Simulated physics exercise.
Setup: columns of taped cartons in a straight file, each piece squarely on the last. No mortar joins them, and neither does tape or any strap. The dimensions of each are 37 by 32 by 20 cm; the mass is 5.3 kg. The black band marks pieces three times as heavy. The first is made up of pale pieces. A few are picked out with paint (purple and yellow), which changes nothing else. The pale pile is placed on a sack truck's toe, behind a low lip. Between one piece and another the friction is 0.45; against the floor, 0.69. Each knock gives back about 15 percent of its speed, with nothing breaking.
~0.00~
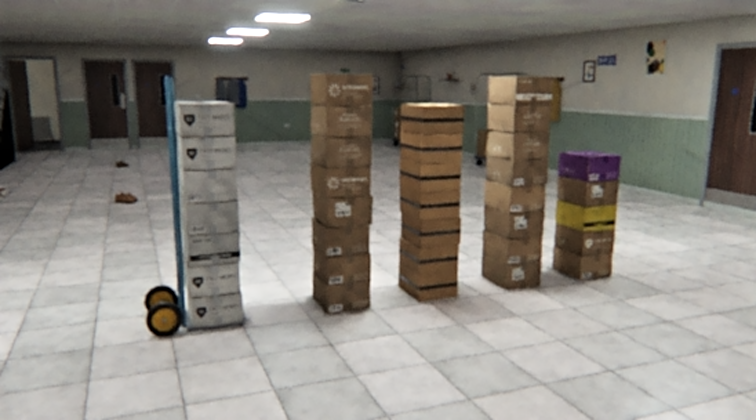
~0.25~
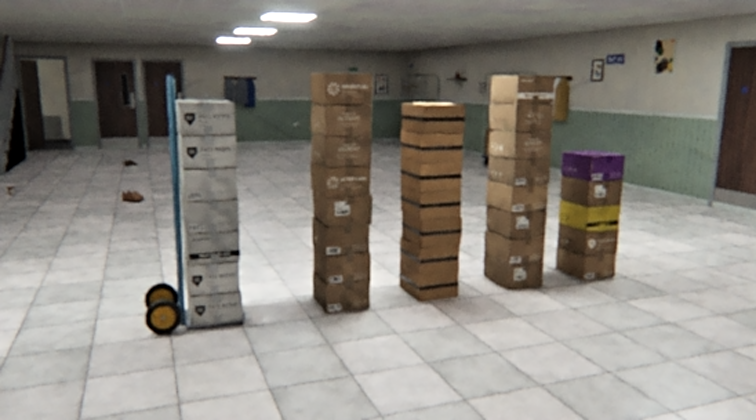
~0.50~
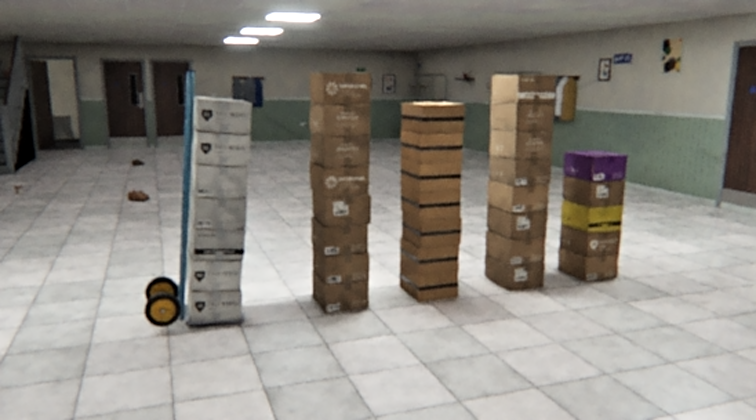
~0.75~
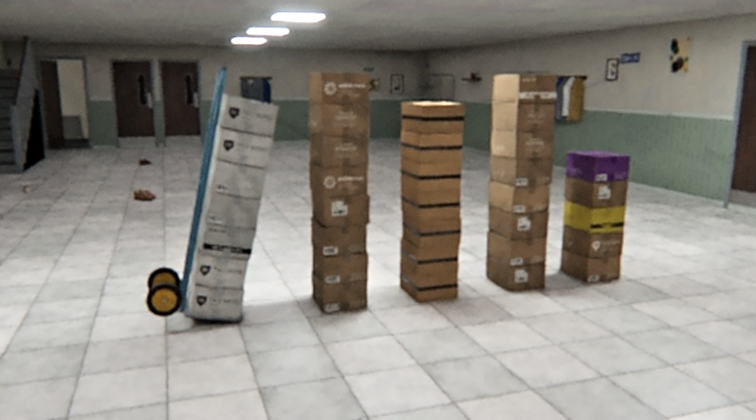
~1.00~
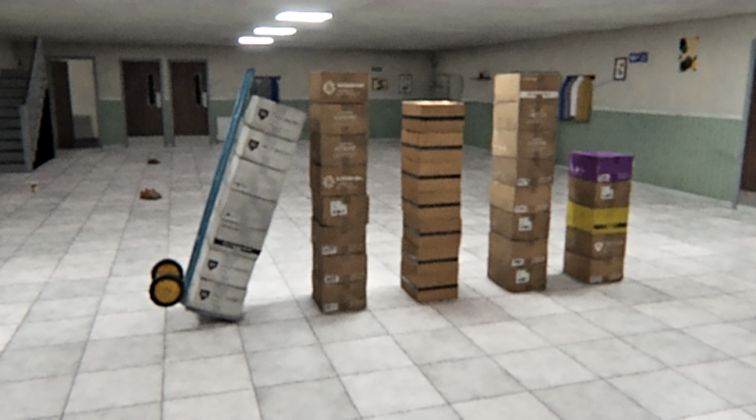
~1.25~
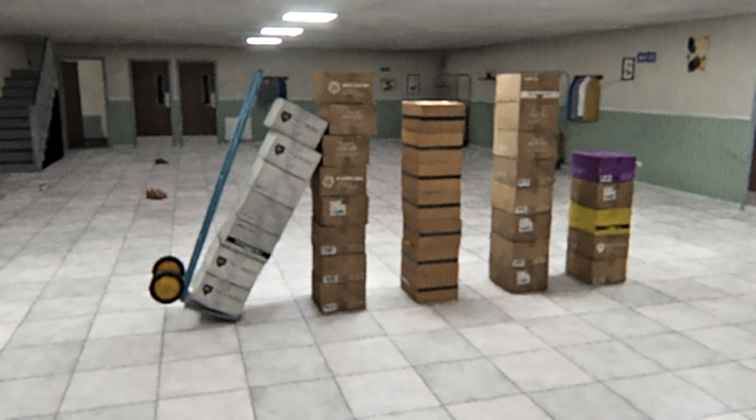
The video shows a row of stacked cartons in a tiled hall as a blue sack truck at left tilts rightward with its pale stack, whose upper boxes slide away from the frame and lean against the neighbouring brown column.
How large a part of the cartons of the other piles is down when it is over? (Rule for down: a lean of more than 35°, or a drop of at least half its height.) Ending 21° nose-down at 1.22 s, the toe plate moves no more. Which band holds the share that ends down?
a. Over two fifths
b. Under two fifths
(b) Under two fifths.
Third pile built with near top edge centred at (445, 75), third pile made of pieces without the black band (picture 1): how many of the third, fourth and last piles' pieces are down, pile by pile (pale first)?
The tally would be third 7, then fourth 8, then last 5.
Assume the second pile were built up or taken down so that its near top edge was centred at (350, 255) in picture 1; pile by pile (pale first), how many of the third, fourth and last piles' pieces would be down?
Down by pile: Third 0, fourth 0, last 0.
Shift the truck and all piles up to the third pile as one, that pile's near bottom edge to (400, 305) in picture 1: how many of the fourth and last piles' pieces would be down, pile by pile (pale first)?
Fourth 0, last 0.
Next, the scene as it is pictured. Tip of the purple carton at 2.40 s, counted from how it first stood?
I'd estimate close to 0°.
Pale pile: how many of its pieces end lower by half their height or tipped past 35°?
Exactly 7 pale pieces do.
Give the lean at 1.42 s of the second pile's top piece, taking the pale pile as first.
It leans around 0°.
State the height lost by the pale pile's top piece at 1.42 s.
10 cm.
After 1.42 s, 0 of the pale pile down; none of the 28 other cartons down, 6 disturbed.
After 1.84 s, 5 of the pale pile down; none of the 28 other cartons down, 8 disturbed.
After 2.14 s, 7 of the pale pile down; none of the 28 other cartons down, 8 disturbed.
After 2.40 s, 7 of the pale pile down; none of the 28 other cartons down, 10 disturbed.
At rest (2.9 s), 7 of the pale pile down; none of the 28 other cartons down, 10 disturbed; purple carton unmoved; yellow carton unmoved. That is 0 per cent. As the last picture would show them, middles, purple carton near (603, 167), yellow carton near (599, 217).
